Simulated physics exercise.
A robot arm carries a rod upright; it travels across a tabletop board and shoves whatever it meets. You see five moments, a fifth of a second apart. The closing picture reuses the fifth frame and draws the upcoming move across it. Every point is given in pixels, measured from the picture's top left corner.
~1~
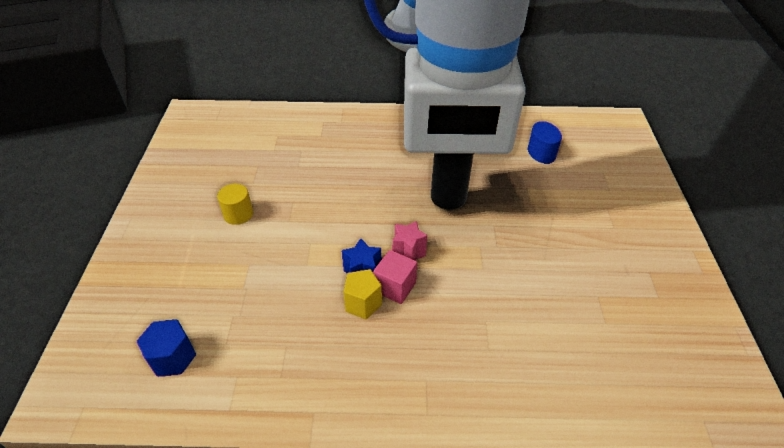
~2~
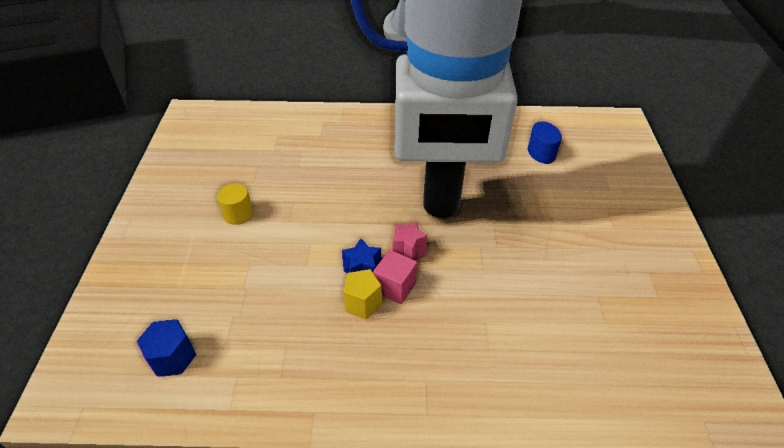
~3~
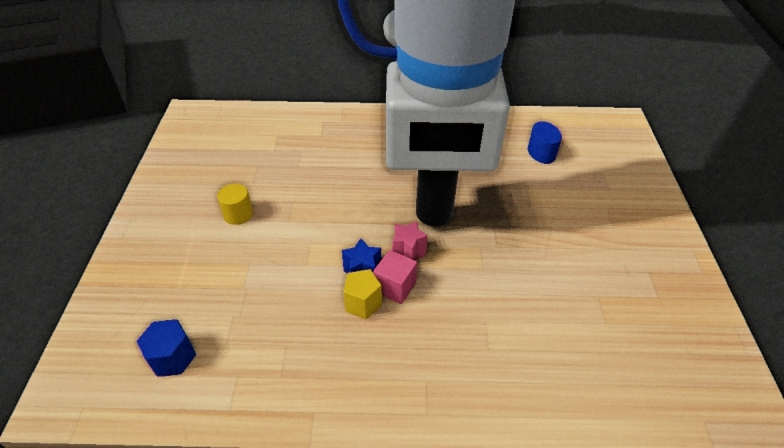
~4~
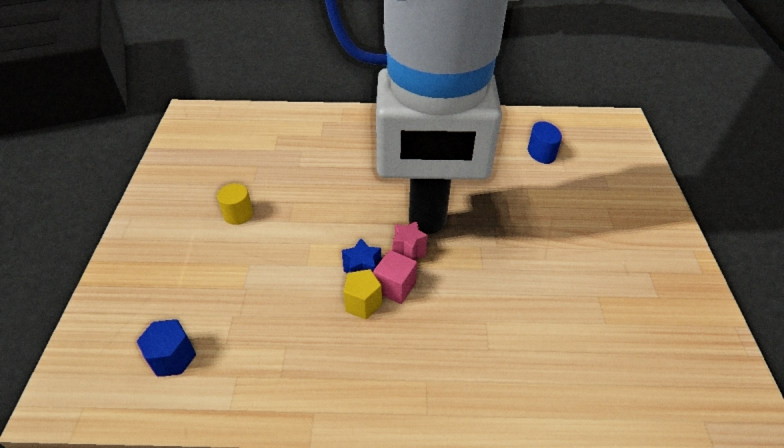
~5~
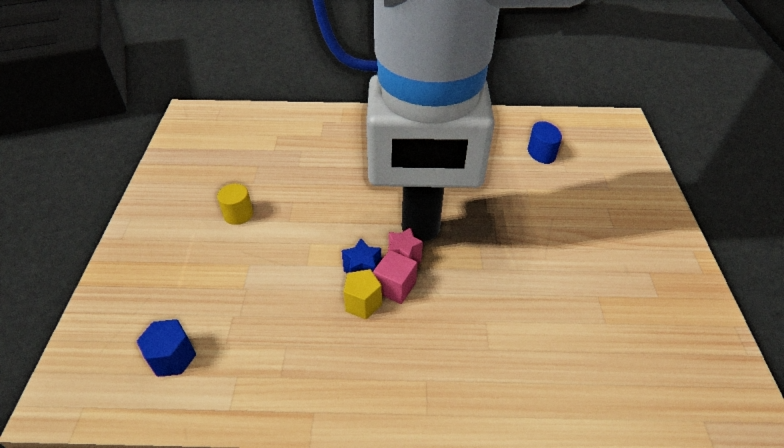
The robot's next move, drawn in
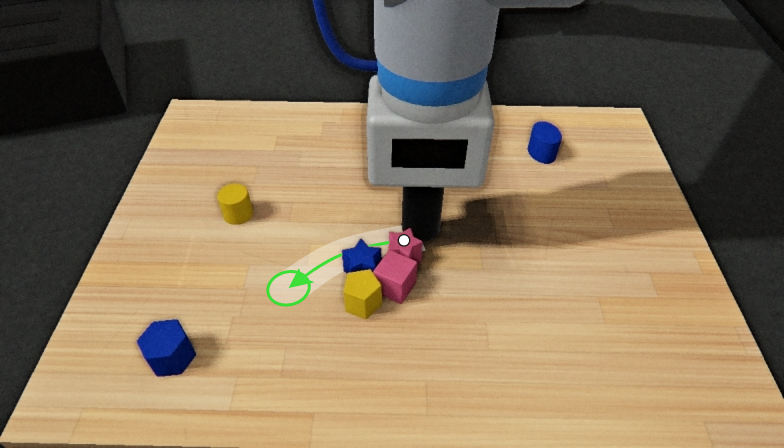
In the video, a robot arm with a black rod moves a short way down and left over a wooden table of scattered blocks, then nudges the pink star slightly left within a cluster of blue, yellow and pink blocks.
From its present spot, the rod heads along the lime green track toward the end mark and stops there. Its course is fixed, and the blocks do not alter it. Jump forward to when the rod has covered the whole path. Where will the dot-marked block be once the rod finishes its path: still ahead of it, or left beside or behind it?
Beside or behind, I predict.
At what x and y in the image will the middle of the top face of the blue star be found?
Its top centre lands on (331, 273).
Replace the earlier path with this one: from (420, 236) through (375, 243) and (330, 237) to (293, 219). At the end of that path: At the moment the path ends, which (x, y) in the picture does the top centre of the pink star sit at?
Its top middle will sit at (375, 247).
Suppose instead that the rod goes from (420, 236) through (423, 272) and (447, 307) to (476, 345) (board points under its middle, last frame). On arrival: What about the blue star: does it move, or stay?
By the end it is where it was.
Path on the board, from (420, 236) through (351, 251) to (289, 288); the dot is on the pink star.
The first path, step by step. One third of the way, rod (373, 238); yellow pentagonal block (357, 291); blue star (346, 262), turned 15° clockwise; pink square piece (397, 275), turned 35° anticlockwise; pink star (375, 250), turned 60° anticlockwise.
Two thirds of the way, rod (328, 254); yellow pentagonal block (357, 294), turned 20° anticlockwise; blue star (341, 268), turned 30° clockwise; pink square piece (397, 275), turned 30° anticlockwise; pink star (369, 252), turned 90° anticlockwise.
At the end, rod (287, 281); yellow pentagonal block (358, 295), turned 20° anticlockwise; blue star (331, 273); pink square piece (397, 275), turned 30° anticlockwise; pink star (369, 252), turned 90° anticlockwise.
